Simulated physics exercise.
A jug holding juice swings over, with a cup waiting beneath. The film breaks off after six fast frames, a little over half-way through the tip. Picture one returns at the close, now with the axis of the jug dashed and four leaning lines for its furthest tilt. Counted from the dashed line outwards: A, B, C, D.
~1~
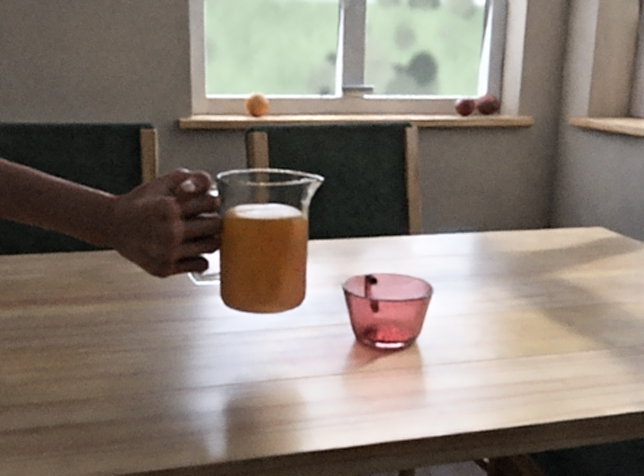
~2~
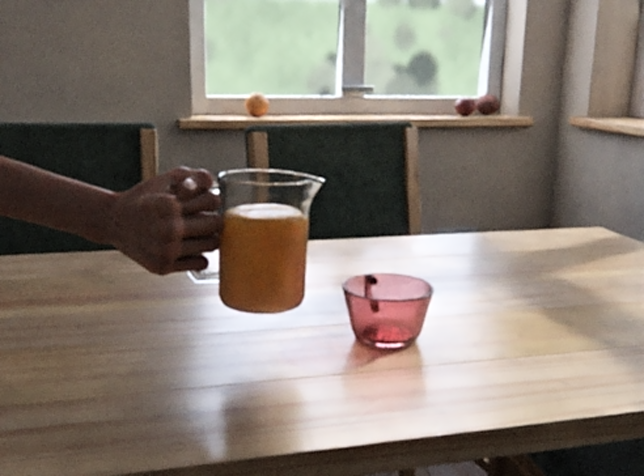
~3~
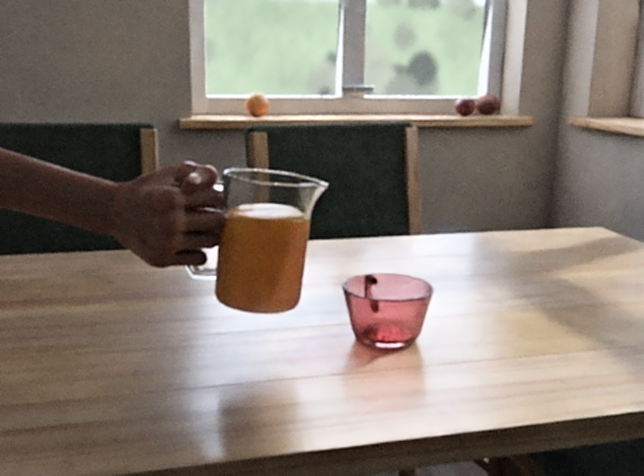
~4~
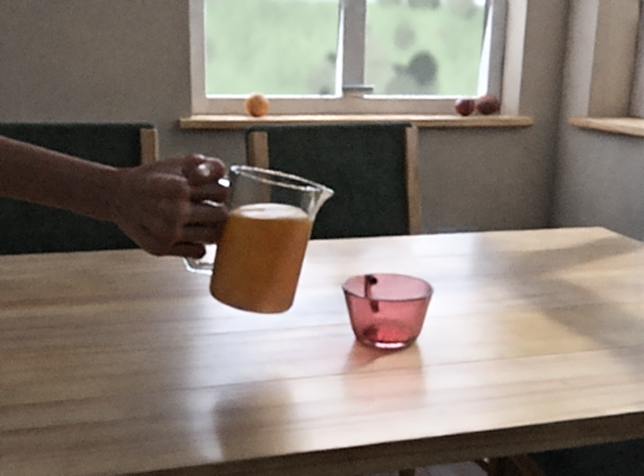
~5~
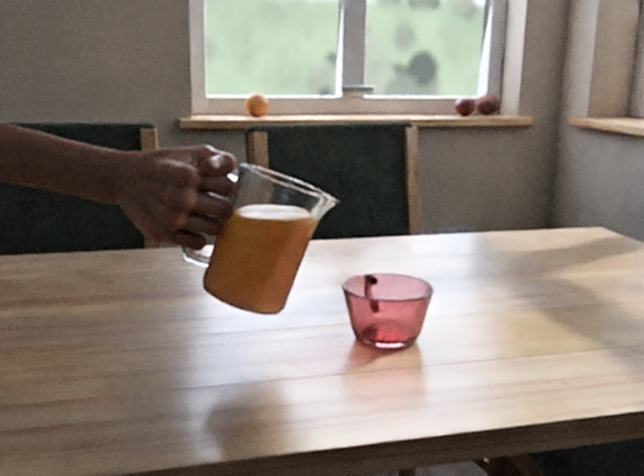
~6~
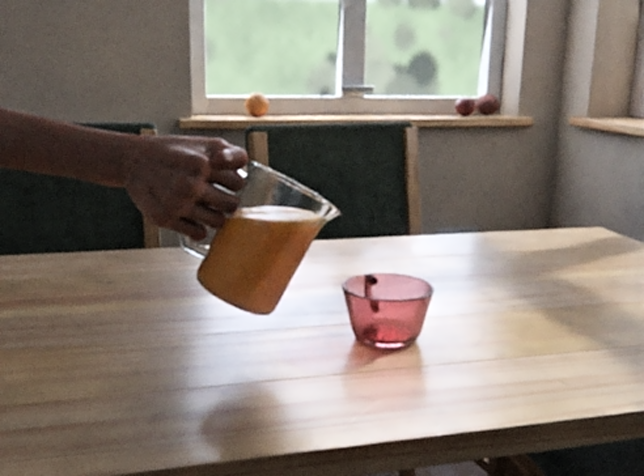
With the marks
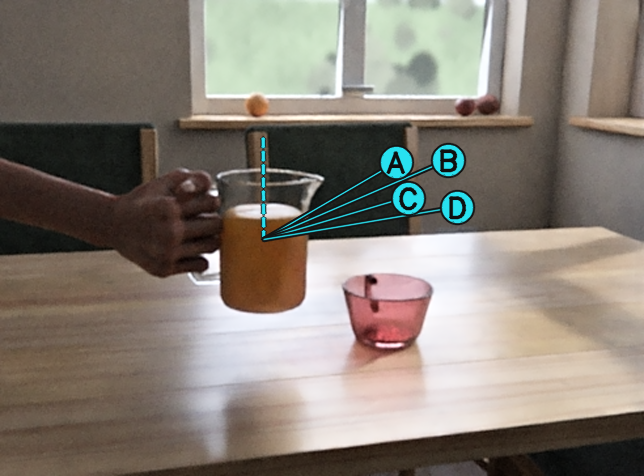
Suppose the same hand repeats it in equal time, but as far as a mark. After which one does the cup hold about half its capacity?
Best: A.
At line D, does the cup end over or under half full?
Over half.
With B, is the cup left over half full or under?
Over.
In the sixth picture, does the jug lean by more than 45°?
No, it does not.
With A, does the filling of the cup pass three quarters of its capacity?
No, less.
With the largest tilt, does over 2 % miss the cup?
Yes, it does.
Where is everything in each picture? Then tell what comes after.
Upright, lip at (321, 178); rim of the cup round (388, 285); nothing has left yet.
Upright, lip at (323, 180); nothing has left yet.
Tipped about 6°, lip at (327, 184); nothing has left yet.
Tipped about 12°, lip at (332, 191); nothing has left yet.
Tipped about 20°, lip at (337, 201); nothing has left yet.
Tipped about 28°, lip at (341, 211); nothing has left yet.
On the marked copy, A at (381, 170); B at (433, 166); C at (391, 201); D at (441, 209).
With A, the cup ends with about 51 % of what it can hold.
With B, the cup ends with about 78 % of what it can hold.
With C, the cup ends with about 96 % of what it can hold; 6 % of the juice is spilt.
With D, the cup is filled to the brim; 19 % of the juice is spilt.
